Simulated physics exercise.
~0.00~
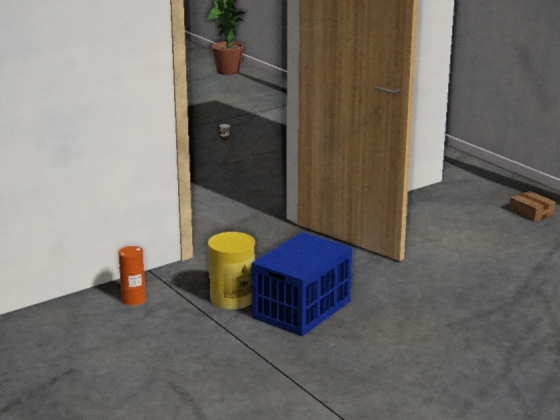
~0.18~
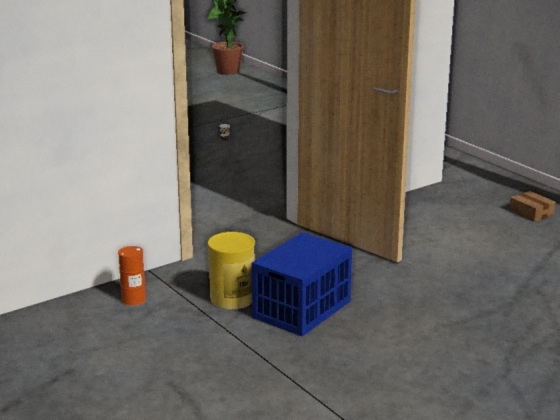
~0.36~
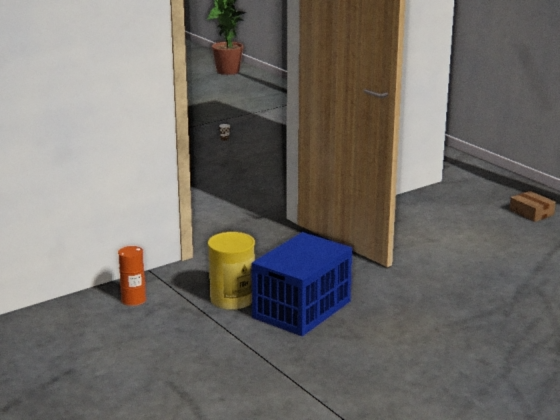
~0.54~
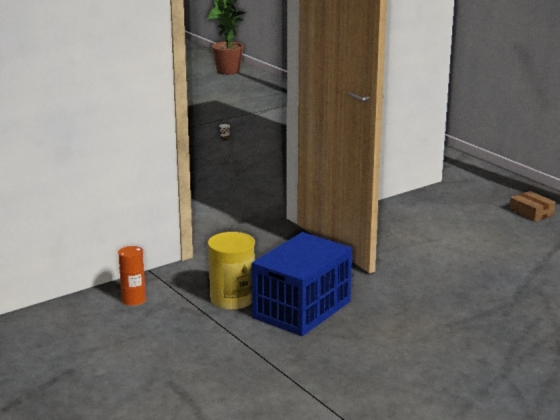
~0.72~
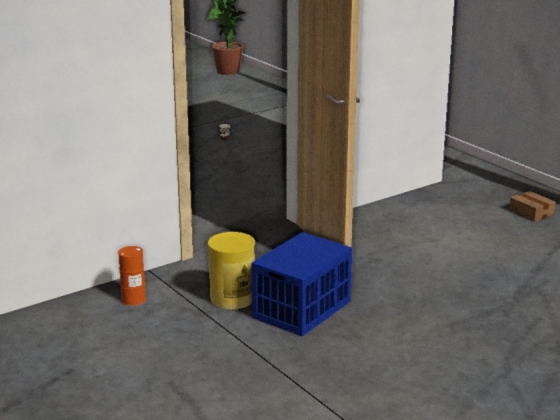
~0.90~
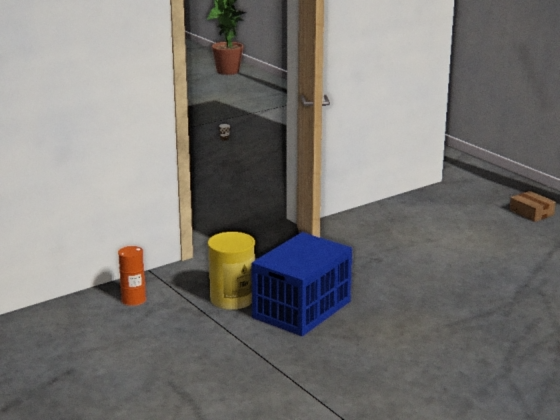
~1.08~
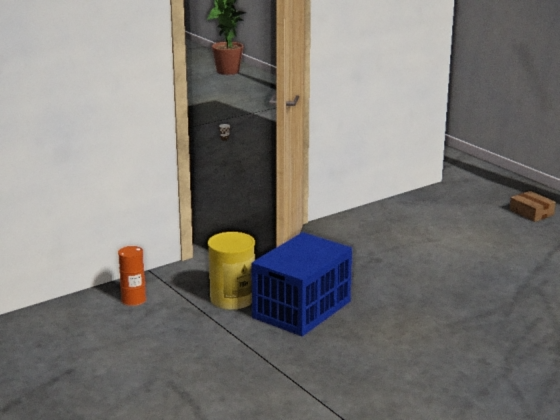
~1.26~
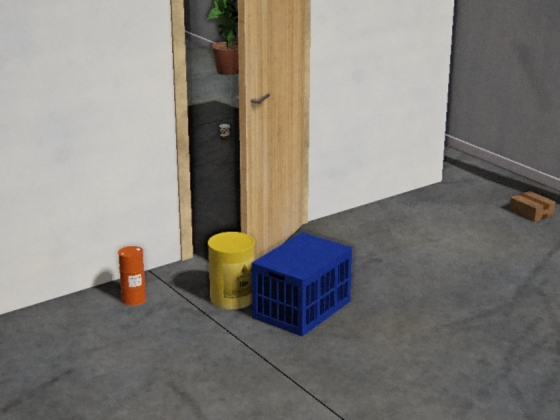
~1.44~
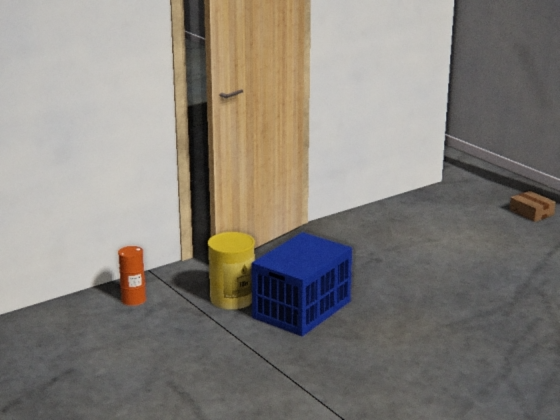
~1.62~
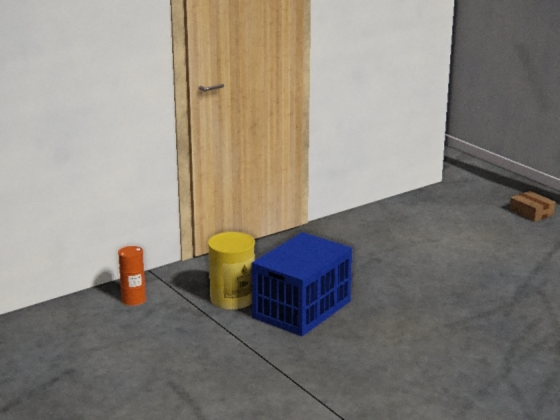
At the start, a wooden door stands wide open in a pale wall, showing a potted plant in the room beyond, while an orange canister, a yellow pail and a blue crate-like chest sit on the grey floor in front. The door begins to swing slowly, its free edge coming toward the viewer and passing behind the blue chest. It turns edge-on, then sweeps left behind the chest and the pail, steadily narrowing the gap and hiding the plant. Finally it rests shut in its frame, with the canister, pail and chest all where they began.
